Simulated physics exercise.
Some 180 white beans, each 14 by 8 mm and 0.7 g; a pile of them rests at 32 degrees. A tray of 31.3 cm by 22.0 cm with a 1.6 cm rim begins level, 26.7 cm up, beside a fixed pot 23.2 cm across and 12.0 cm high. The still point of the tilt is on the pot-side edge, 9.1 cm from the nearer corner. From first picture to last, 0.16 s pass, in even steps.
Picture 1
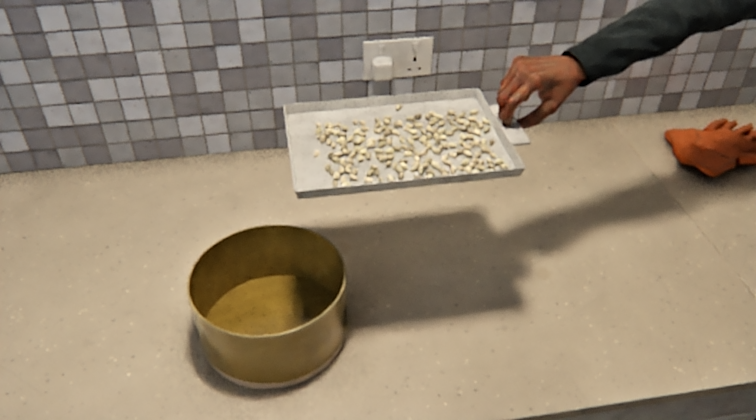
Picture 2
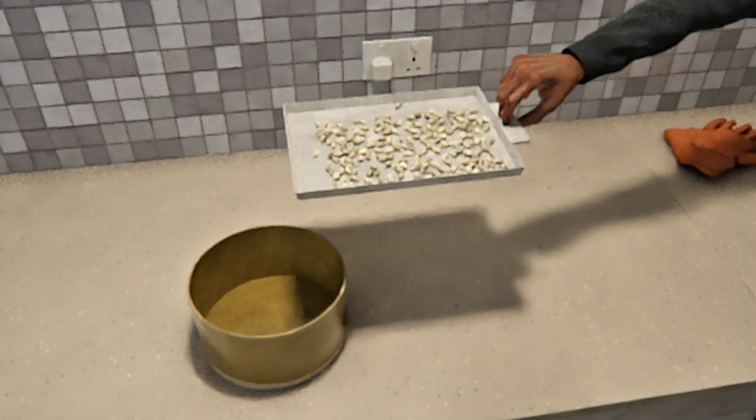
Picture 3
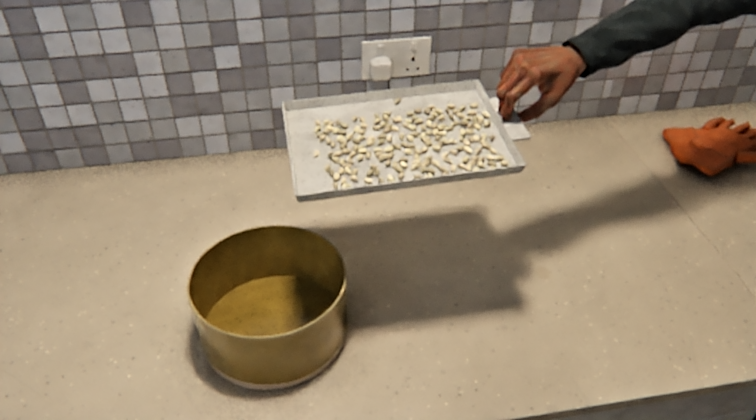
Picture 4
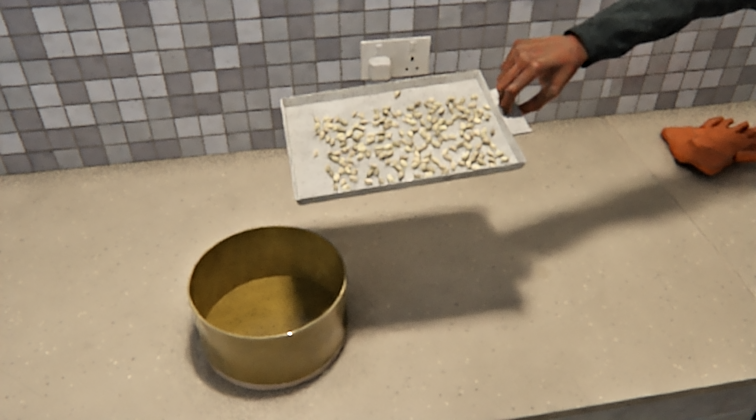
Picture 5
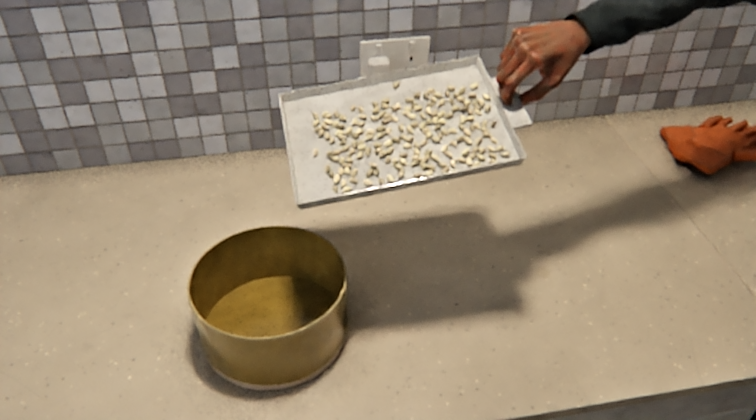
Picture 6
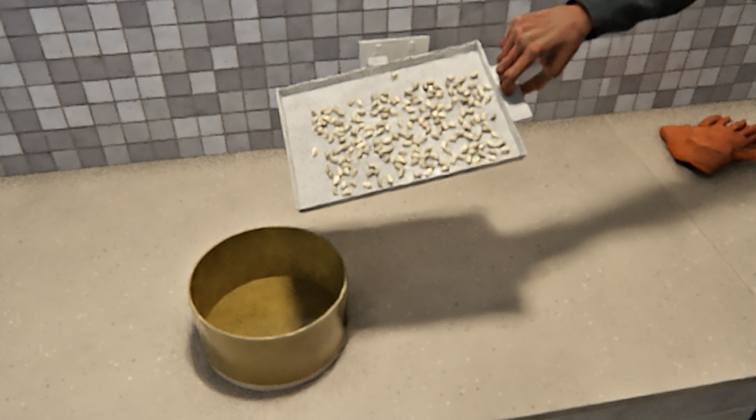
On a pale speckled countertop against a grey mosaic-tiled wall, a hand at the right holds a shallow tray of scattered white beans level, behind and to the right of a brass-coloured pot. The tray then tilts gradually, its far side rising and its left front corner dipping slightly, while the beans stay spread across it.
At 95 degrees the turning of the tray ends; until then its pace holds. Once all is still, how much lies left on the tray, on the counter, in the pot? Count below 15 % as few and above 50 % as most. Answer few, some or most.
Tray few, counter some, pot most.
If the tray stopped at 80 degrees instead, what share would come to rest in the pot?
It would be near 65 per cent.
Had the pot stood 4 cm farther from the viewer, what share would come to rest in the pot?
It would be near 55 per cent.
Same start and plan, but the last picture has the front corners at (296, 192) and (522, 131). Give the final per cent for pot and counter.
Pot 70, counter 30.
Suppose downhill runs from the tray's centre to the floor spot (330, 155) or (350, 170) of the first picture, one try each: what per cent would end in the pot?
About 85 and 95 per cent.
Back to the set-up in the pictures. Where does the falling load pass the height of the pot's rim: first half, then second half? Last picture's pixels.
At about (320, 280), then at (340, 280).
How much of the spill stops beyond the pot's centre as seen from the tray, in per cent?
Roughly 10 per cent.
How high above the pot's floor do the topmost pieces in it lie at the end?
Some 1.5 cm.
Then, 0.22 s after the last picture, tilt 58 degrees; the tray holds 100 %, the pot 0 %.
Then, 0.36 s after the last picture, tilt 83 degrees; the tray holds 90 %, the pot 0 %.
Then, 0.63 s after the last picture, tilt 95 degrees; the tray holds 0 %, the pot 60 %.
In the end, tray 0 %, counter 40 %, pot 60 %.
